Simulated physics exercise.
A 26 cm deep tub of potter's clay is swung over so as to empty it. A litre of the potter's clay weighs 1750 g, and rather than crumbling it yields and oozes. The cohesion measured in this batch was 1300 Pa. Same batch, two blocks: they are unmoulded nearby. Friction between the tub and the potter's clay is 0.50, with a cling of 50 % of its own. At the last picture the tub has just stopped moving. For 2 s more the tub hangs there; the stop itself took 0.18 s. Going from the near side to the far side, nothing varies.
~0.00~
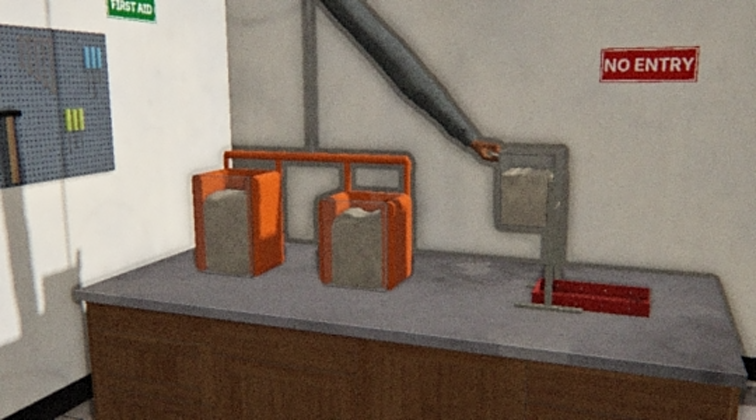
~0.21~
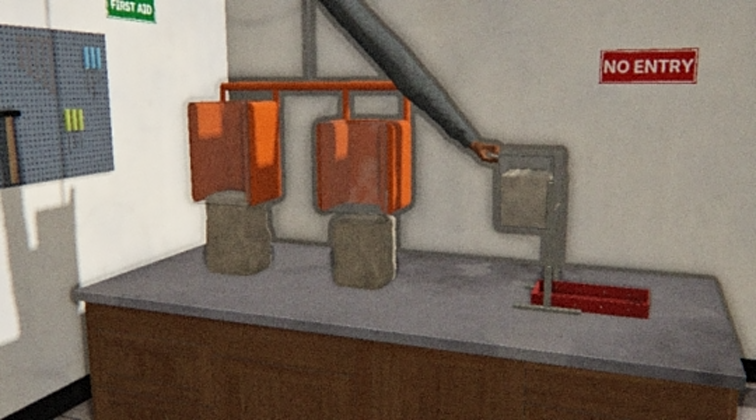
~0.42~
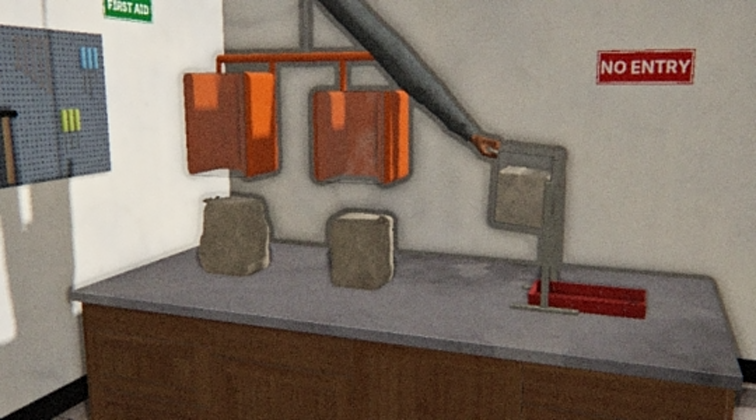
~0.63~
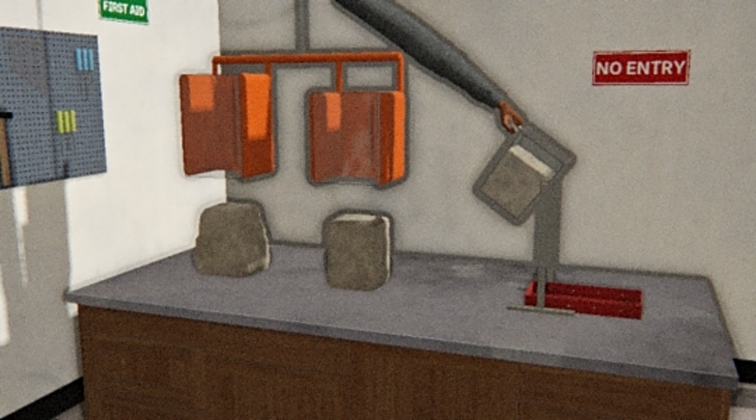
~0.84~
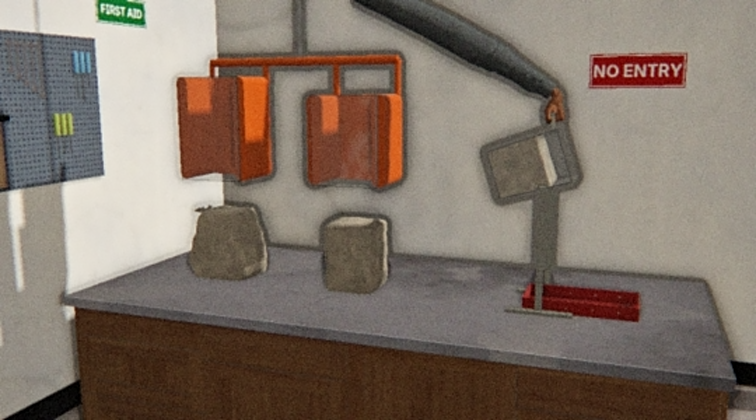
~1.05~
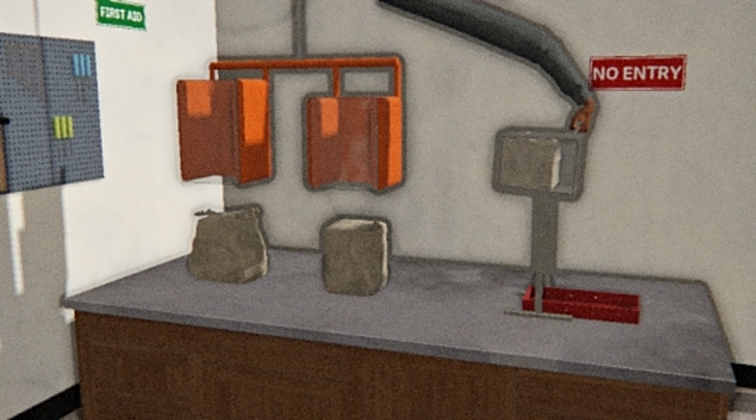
Two orange moulds rose off a pair of grey clay blocks on the counter, the left one slumping a little, and then a dark mechanical arm swung the clay-filled tub over onto its side.
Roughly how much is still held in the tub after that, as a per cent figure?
The amount still held in the tub is about 100 per cent.
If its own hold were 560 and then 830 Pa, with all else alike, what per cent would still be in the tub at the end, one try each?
Expect about 100 in a hundred, then about 100 in a hundred.
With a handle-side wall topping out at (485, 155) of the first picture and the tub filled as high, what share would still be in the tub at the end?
Some 100 per cent, I reckon.
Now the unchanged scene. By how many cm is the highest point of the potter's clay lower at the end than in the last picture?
0 cm.
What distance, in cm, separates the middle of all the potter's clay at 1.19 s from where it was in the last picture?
The distance comes to some 0 cm.
By 1.19 s, the tub is at 93 degrees and holds 100 %.
By 1.36 s, the tub is at 93 degrees and holds 100 %.
By 1.53 s, the tub is at 93 degrees and holds 100 %.
By 1.70 s, the tub is at 93 degrees and holds 100 %.
By 3.05 s, at the end, the tub is at 93 degrees and holds 100 %.
